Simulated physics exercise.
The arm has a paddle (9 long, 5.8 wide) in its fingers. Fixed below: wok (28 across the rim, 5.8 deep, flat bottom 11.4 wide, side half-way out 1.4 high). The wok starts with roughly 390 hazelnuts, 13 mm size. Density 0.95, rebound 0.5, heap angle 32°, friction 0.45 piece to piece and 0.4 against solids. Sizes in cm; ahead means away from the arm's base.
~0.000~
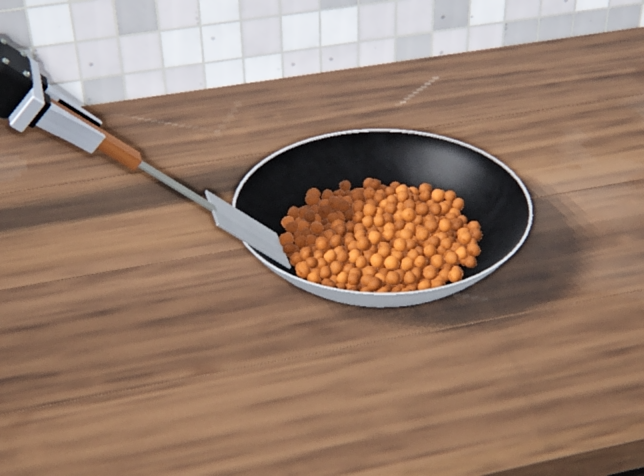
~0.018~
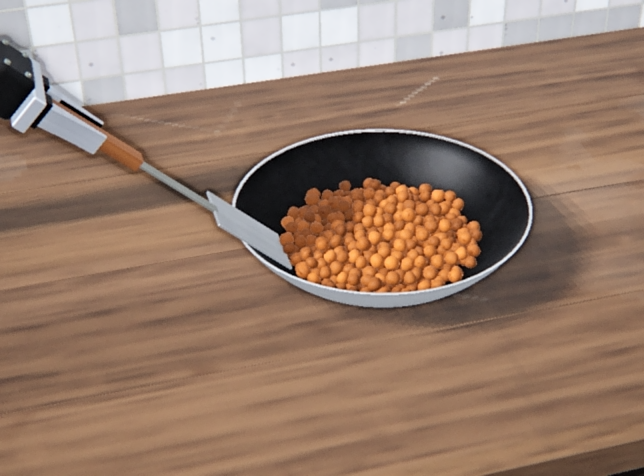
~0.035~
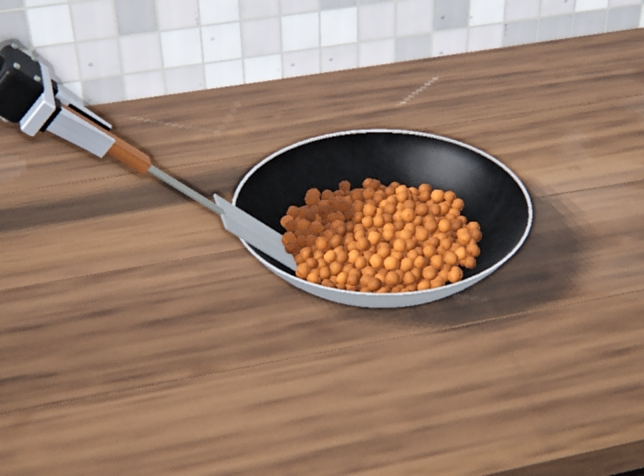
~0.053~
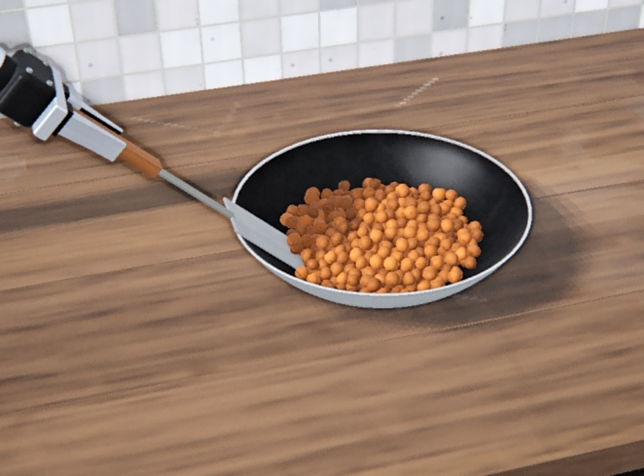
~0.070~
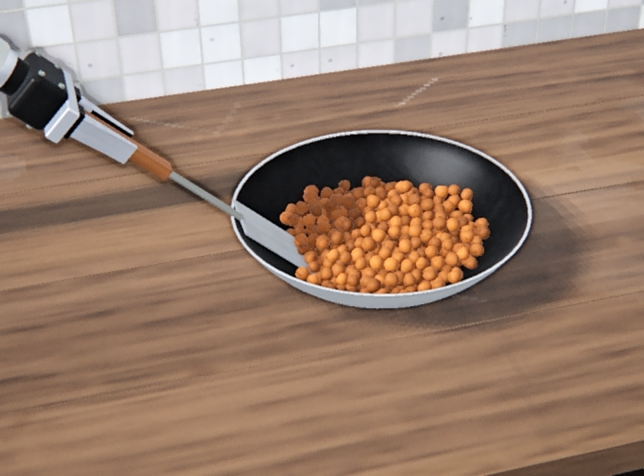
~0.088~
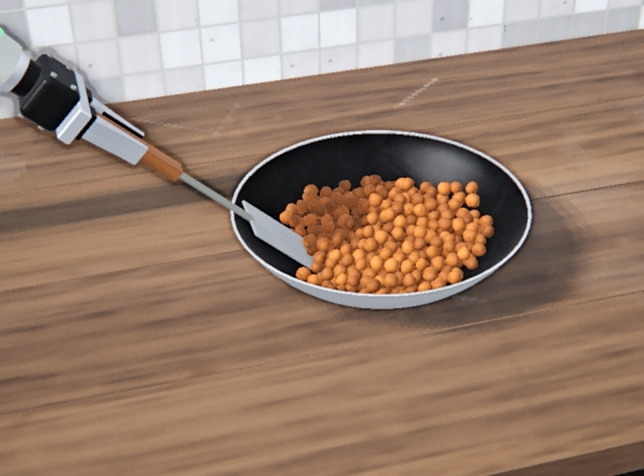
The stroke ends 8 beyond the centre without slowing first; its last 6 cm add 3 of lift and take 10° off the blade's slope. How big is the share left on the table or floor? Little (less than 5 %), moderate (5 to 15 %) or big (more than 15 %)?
A little share, less than 5 %, ends on the table or floor.
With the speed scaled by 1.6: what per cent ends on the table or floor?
Some 10 per cent.
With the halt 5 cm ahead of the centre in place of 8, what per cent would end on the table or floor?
Then about 0 per cent.
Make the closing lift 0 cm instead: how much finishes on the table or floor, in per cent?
About 0 per cent.
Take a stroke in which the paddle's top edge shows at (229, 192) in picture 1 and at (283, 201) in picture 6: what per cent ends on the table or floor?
Some 10 per cent.
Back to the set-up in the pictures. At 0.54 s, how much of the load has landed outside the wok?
Roughly 0 per cent.
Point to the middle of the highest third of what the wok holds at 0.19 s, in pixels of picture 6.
Near (427, 219).
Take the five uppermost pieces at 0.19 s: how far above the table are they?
Some 4 cm.
After 0.19 s, sloping 44°, highest piece 5 above the table; 386 in the wok.
After 0.29 s, sloping 40°, highest piece 6 above the table; 386 in the wok.
After 0.54 s, sloping 34°, highest piece 7 above the table; 382 in the wok, 2 on the table or floor, 2 on the blade or in flight.
After 1.59 s, sloping 34°, highest piece 7 above the table; 382 in the wok, 4 on the table or floor.
At rest, 382 in the wok, 4 on the table or floor. That is 1 % on the table or floor.
